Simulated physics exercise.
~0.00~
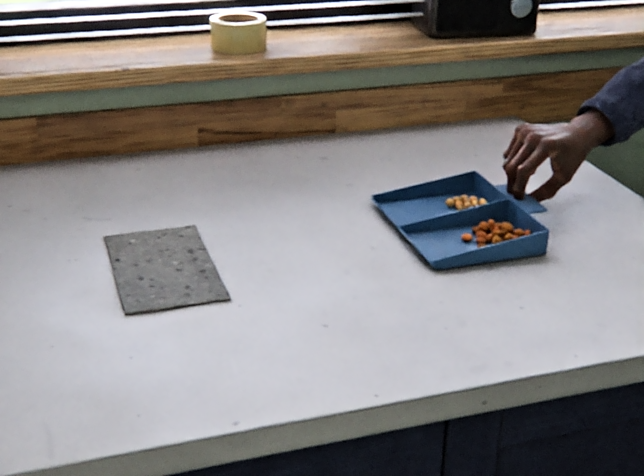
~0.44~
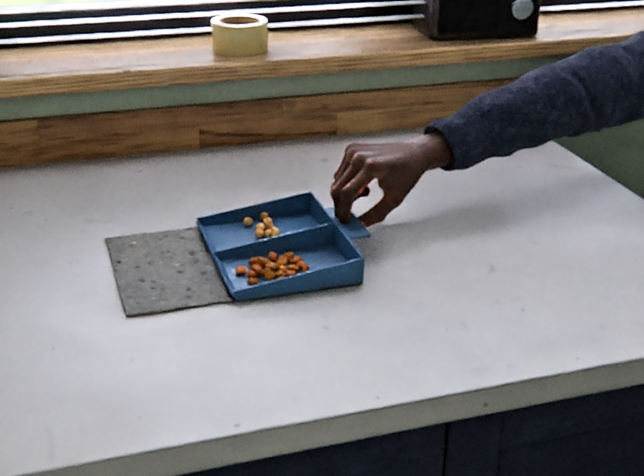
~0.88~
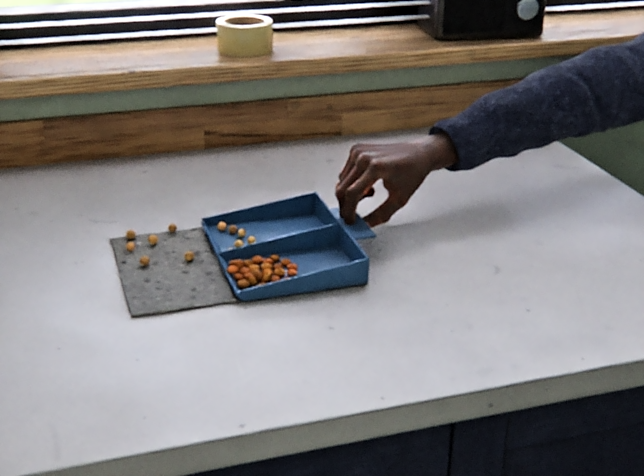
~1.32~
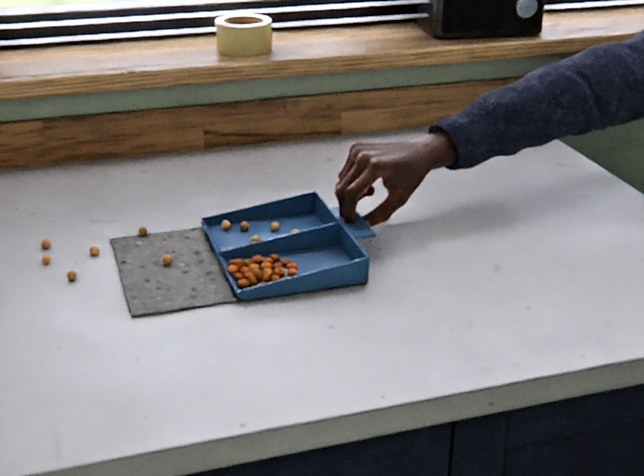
A blue two-part tray holding small round pieces slides left across a white counter, pushed by a hand, and stops against a grey slab; the orange pieces bunch towards the front rim and stay inside, while some paler ones roll out over the slab, a few reaching the counter beyond.
